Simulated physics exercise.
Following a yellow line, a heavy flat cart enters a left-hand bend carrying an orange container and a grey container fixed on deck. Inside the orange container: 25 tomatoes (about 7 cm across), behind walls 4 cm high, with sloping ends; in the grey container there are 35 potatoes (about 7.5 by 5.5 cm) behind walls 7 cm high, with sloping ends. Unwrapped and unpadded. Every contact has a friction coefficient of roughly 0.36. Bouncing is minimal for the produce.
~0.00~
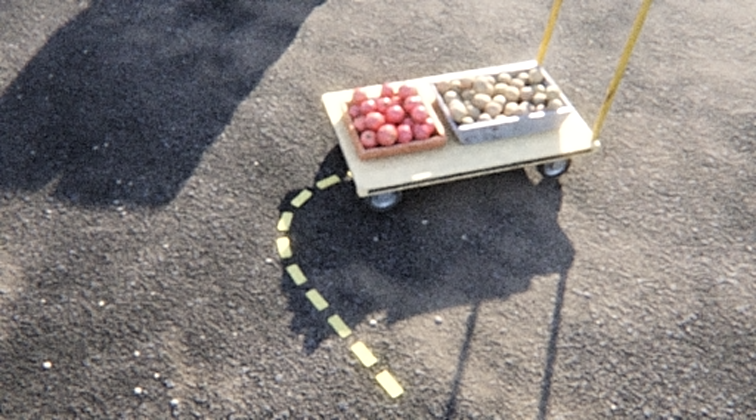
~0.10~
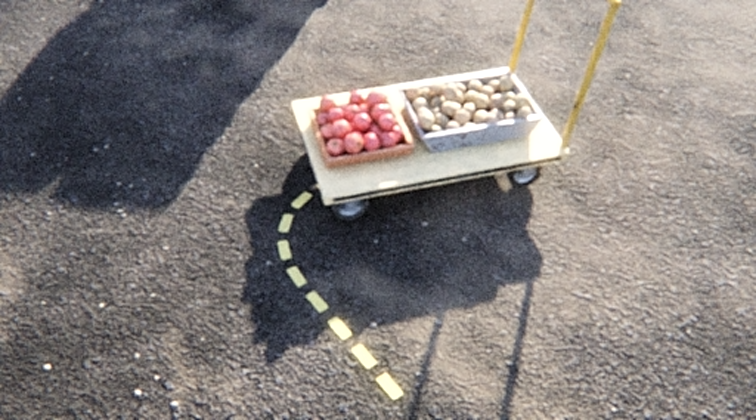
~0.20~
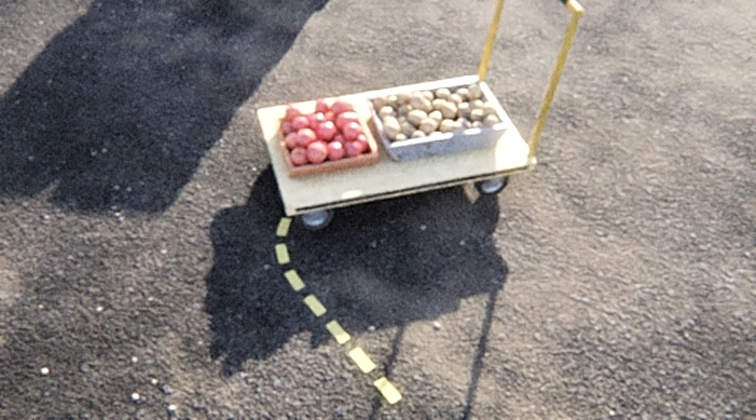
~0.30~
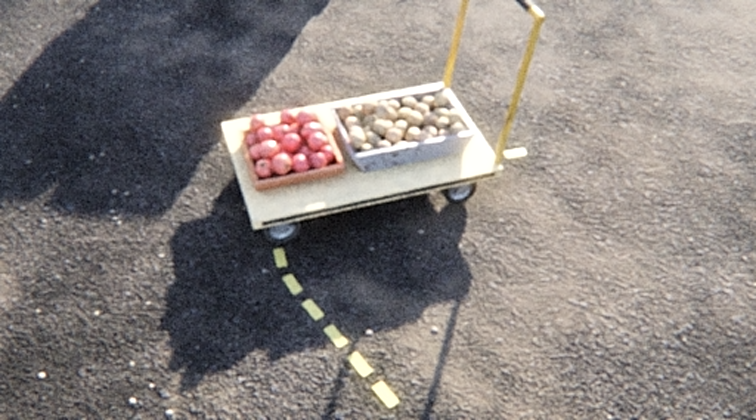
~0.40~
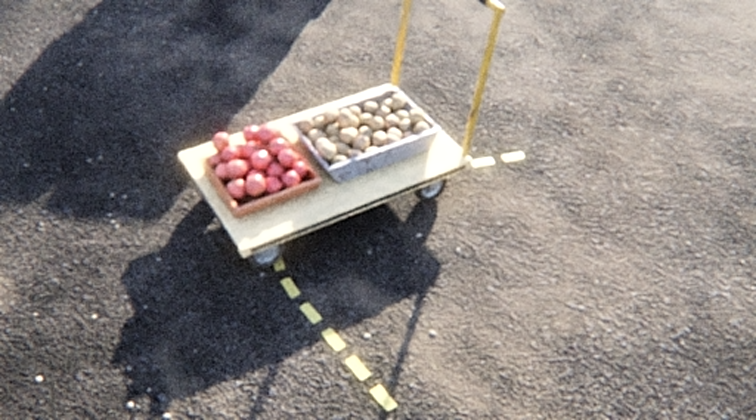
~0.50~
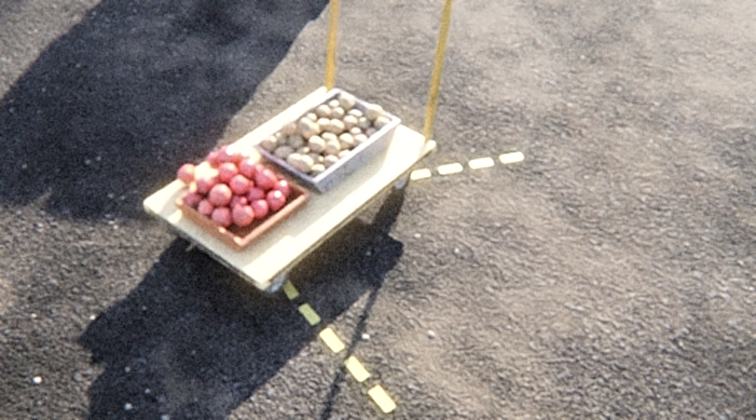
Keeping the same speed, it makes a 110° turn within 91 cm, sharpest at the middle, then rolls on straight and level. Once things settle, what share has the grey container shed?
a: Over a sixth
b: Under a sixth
The answer is b.
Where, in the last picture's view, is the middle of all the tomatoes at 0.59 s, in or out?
Somewhere around pixel (231, 221).
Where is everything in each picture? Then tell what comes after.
In the first frame (each is followed by its nearest rim corner in this view), grey container, (457, 129); orange container, (362, 150); 0° round, 0 cm rolled; none out.
The second frame shows grey container, (425, 136); orange container, (328, 158); 0° round, 13 cm rolled.
The third frame shows grey container, (389, 146); orange container, (291, 168); 0° round, 26 cm rolled.
The fourth frame shows grey container, (355, 156); orange container, (256, 181); 2° round, 39 cm rolled.
The fifth frame shows grey container, (330, 168); orange container, (236, 208); 15° round, 52 cm rolled.
The sixth frame shows grey container, (316, 180); orange container, (240, 242); 35° round, 65 cm rolled; 2 out, the lowest tomato at (187, 175).
After 0.59 s, orange container 22 in, 3 out and grey container 35 in, 0 out.
After 0.73 s, orange container 20 in, 5 out and grey container 35 in, 0 out.
After 0.94 s, orange container 19 in, 6 out and grey container 35 in, 0 out.
Outcome (at 1.39 s), orange container 18 in, 7 out and grey container 34 in, 1 out. Asked share, 1 of 35, 3 per cent.
